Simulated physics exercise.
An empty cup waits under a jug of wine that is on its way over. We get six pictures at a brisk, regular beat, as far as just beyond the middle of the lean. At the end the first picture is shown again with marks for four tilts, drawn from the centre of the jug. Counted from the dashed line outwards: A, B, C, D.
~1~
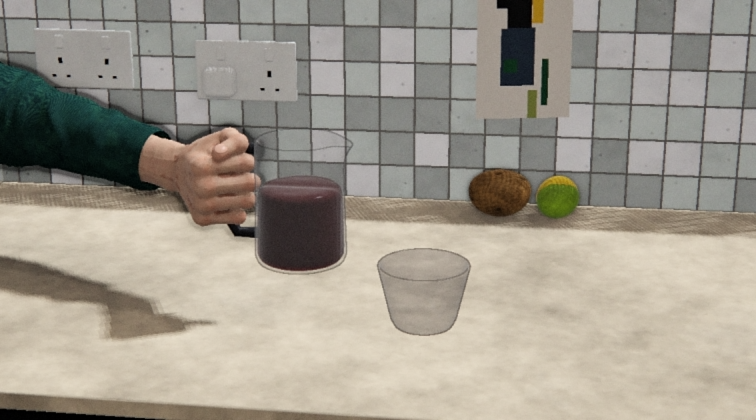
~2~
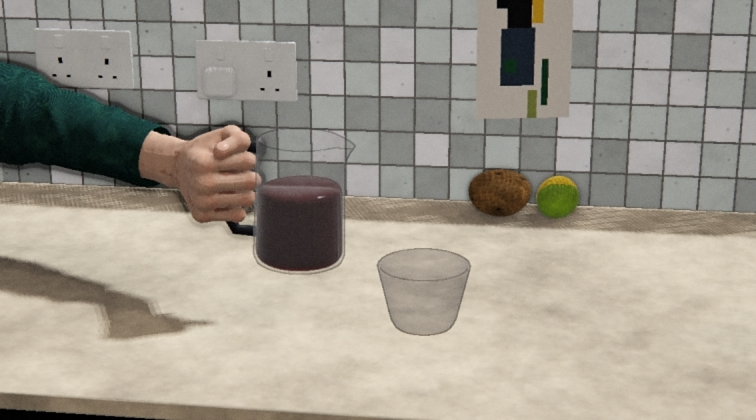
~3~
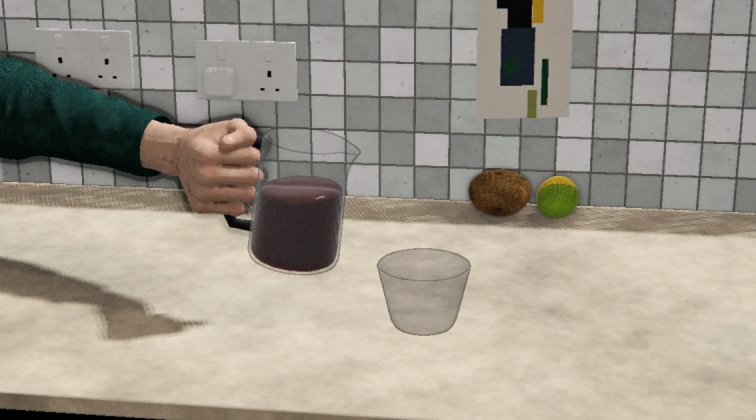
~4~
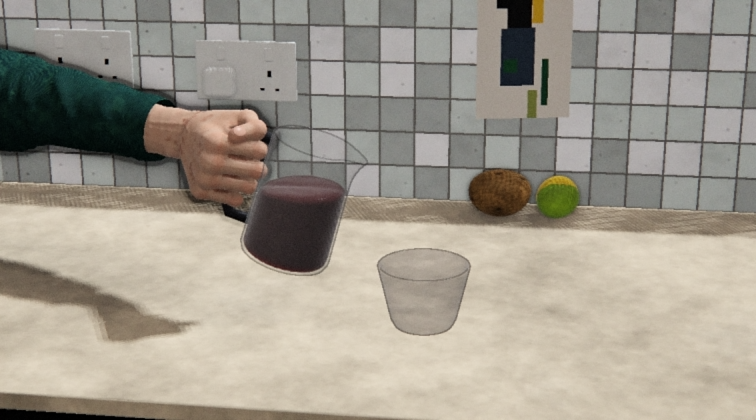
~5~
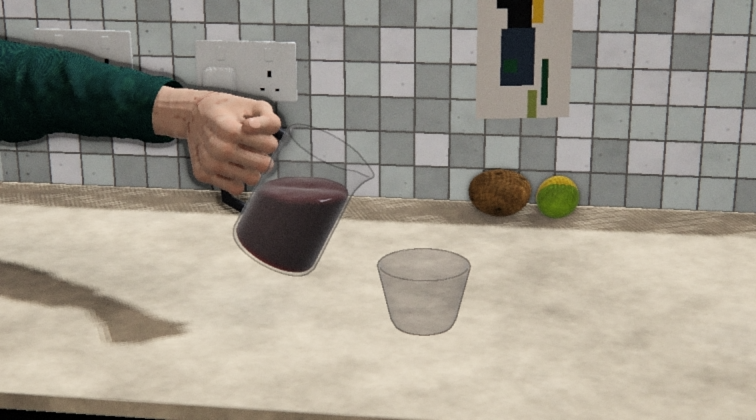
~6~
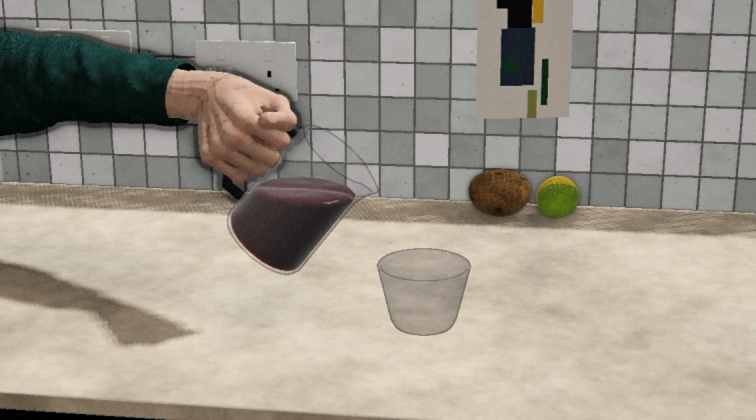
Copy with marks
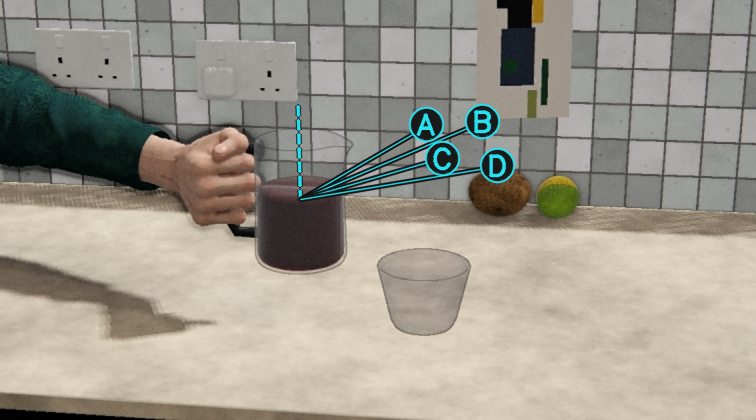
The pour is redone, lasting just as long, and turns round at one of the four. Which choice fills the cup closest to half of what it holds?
The best mark is C.
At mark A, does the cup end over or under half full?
Under.
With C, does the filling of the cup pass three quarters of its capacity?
No, less.
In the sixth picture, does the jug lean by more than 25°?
Yes, it does.
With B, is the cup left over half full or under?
Under.
On the marked copy, A at (412, 134); B at (467, 128); C at (426, 163); D at (480, 169).
If A is chosen, the cup ends with about 15 % of what it can hold.
If B is chosen, the cup ends with about 33 % of what it can hold.
If C is chosen, the cup ends with about 54 % of what it can hold.
If D is chosen, the cup ends with about 78 % of what it can hold.
